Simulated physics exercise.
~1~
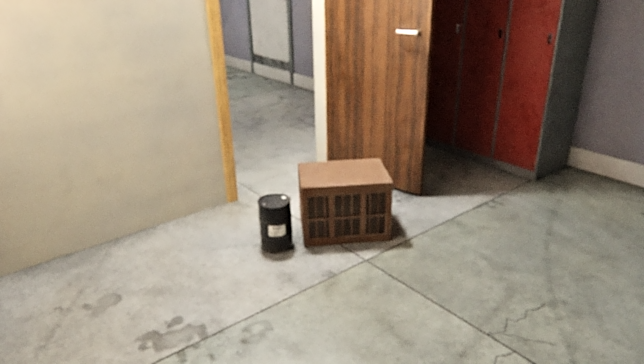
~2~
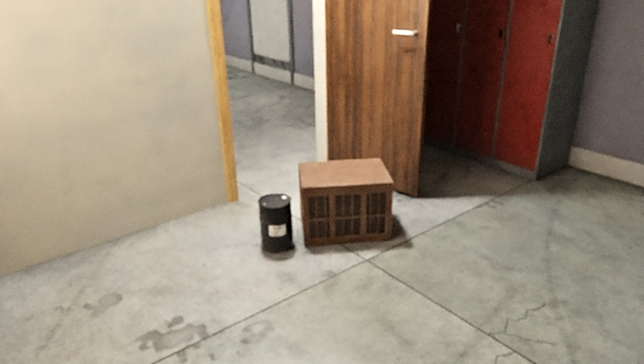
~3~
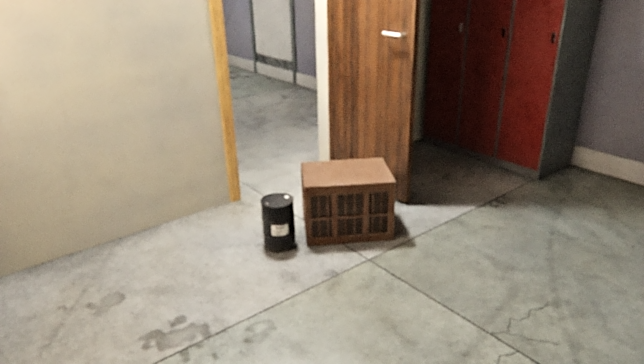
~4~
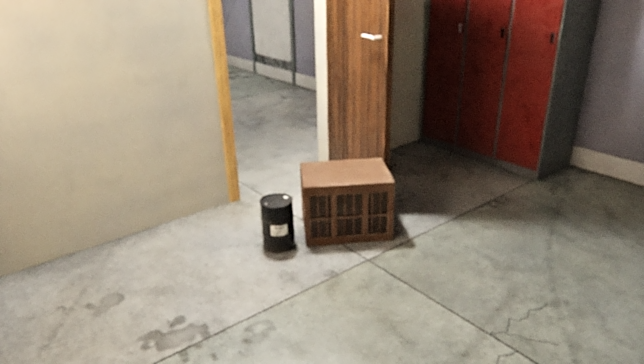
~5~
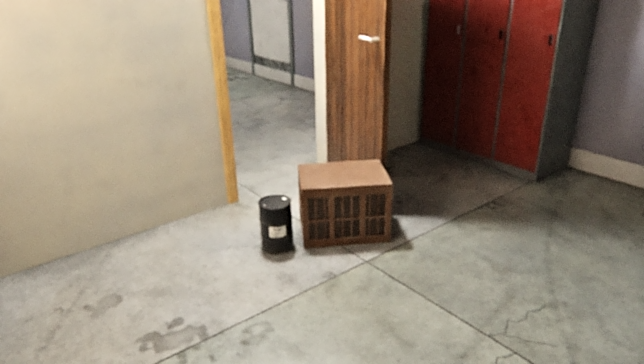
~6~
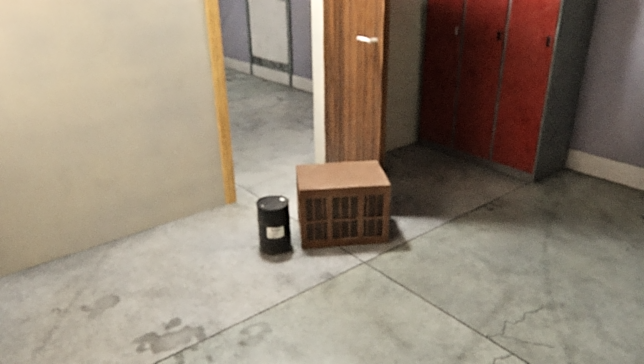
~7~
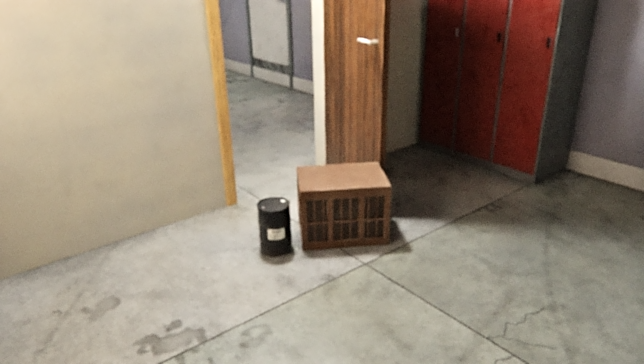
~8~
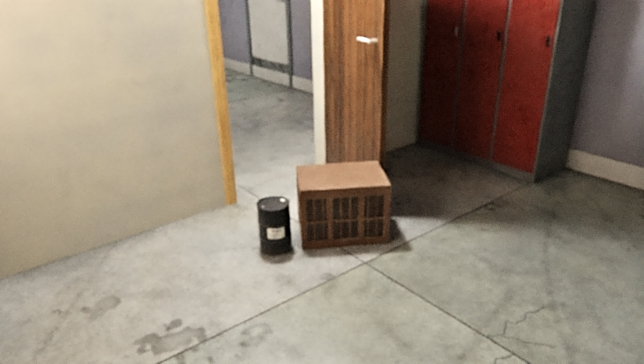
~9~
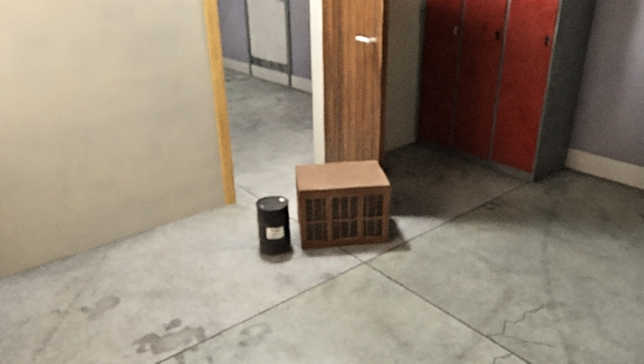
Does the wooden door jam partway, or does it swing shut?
The door jams partway. It comes to rest still open, right behind the brown chest, which stays where it is beside the black canister.
